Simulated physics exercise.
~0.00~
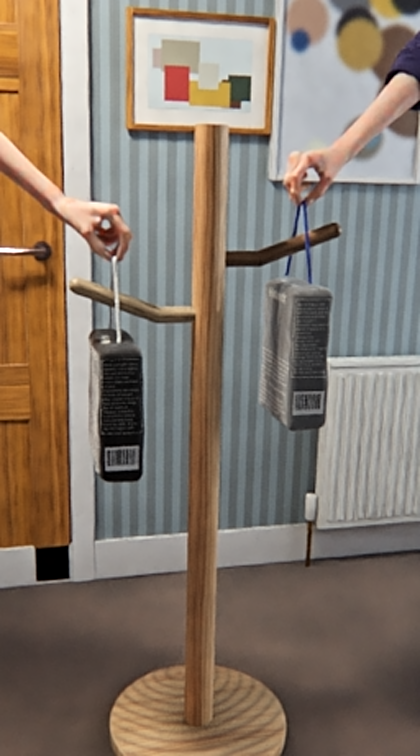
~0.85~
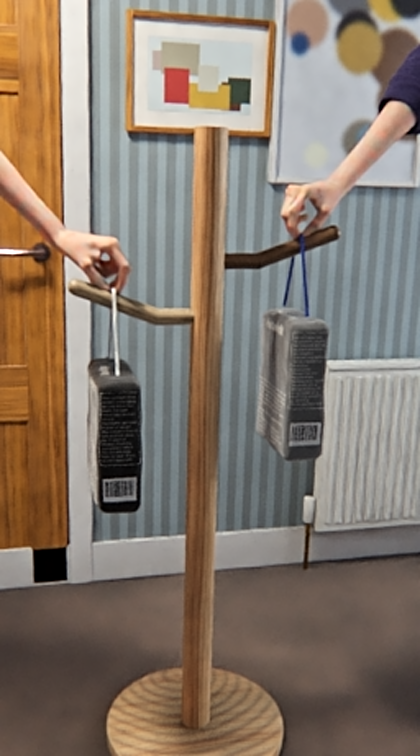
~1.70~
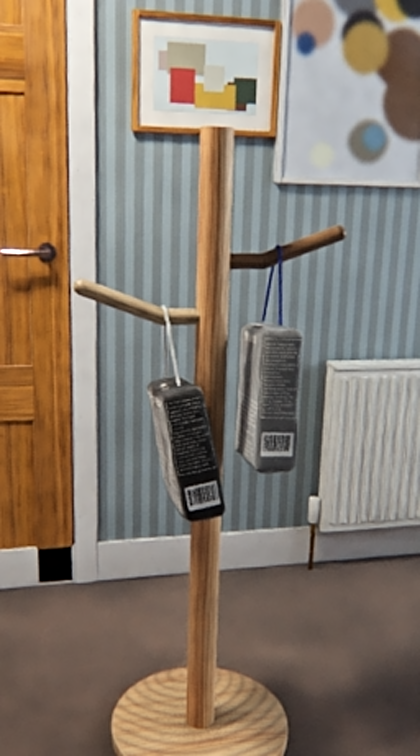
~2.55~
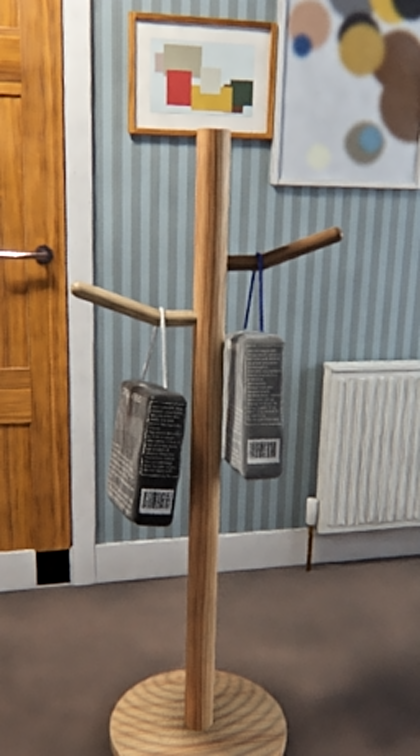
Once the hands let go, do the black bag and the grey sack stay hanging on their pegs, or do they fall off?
Both stay up. The black bag is left hanging by its loop on the left peg, and the grey sack hangs on the right one.
In a room with striped wallpaper, two hands lowered a black bag and a grey sack by their loops onto a wooden stand's pegs and let go; both slid inward towards the post, tilting a little, and were still hanging there at the end.
